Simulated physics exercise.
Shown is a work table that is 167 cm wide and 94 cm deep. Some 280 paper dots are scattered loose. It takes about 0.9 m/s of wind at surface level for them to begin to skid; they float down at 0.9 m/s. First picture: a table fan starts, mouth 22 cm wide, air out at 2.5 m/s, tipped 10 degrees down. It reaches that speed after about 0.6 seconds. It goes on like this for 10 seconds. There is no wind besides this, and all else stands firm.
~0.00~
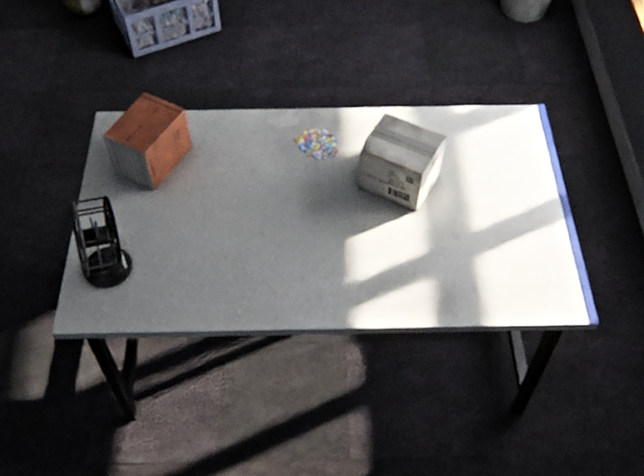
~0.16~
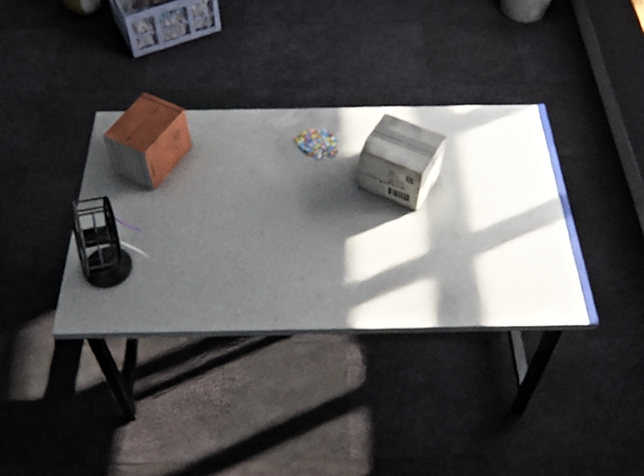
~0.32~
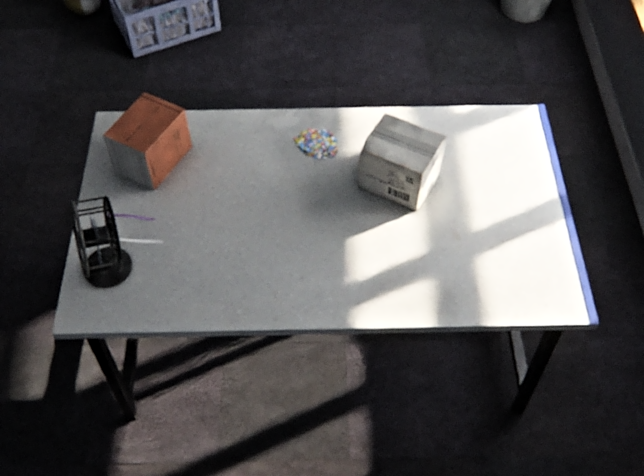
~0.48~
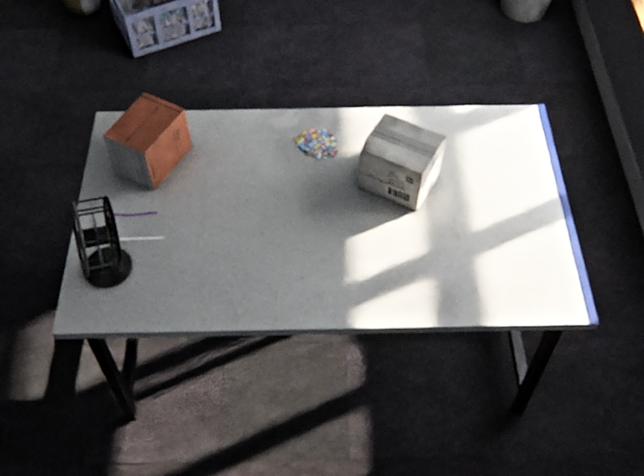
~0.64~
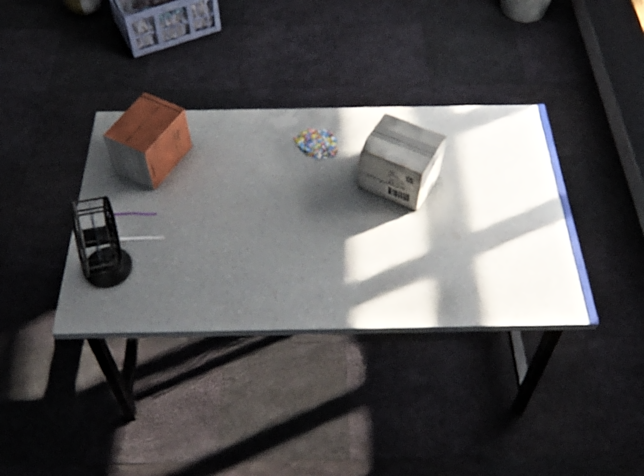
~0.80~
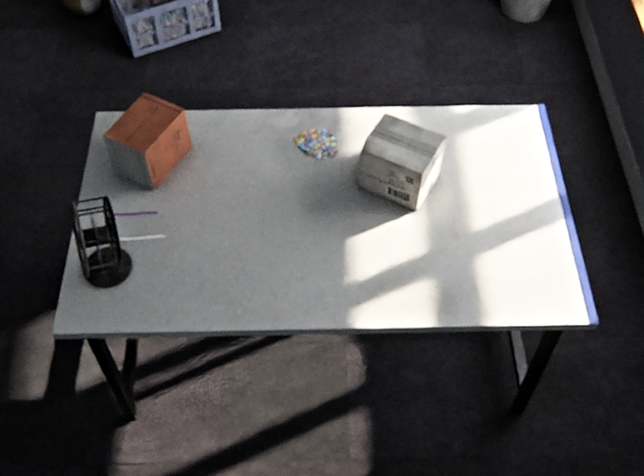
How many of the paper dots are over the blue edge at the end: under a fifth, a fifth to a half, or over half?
Of everything, the fraction resting over the blue edge comes to below one fifth.
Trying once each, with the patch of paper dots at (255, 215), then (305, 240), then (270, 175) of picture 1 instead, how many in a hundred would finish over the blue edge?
25 %, 90 %, 0 %.
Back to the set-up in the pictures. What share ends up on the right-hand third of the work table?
I'd estimate around 0 per cent.
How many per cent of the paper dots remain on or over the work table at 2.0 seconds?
Some 0 percent are still there.
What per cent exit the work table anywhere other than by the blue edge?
It comes out at some 100 %.
After 2.0 s, 0 % are over the blue edge; 99 % have settled or left.
After 3.2 s, 0 % are over the blue edge; 100 % have settled or left.
After 5.5 s, 0 % are over the blue edge; 100 % have settled or left.
After 10.0 s, at the end, 0 % are over the blue edge.
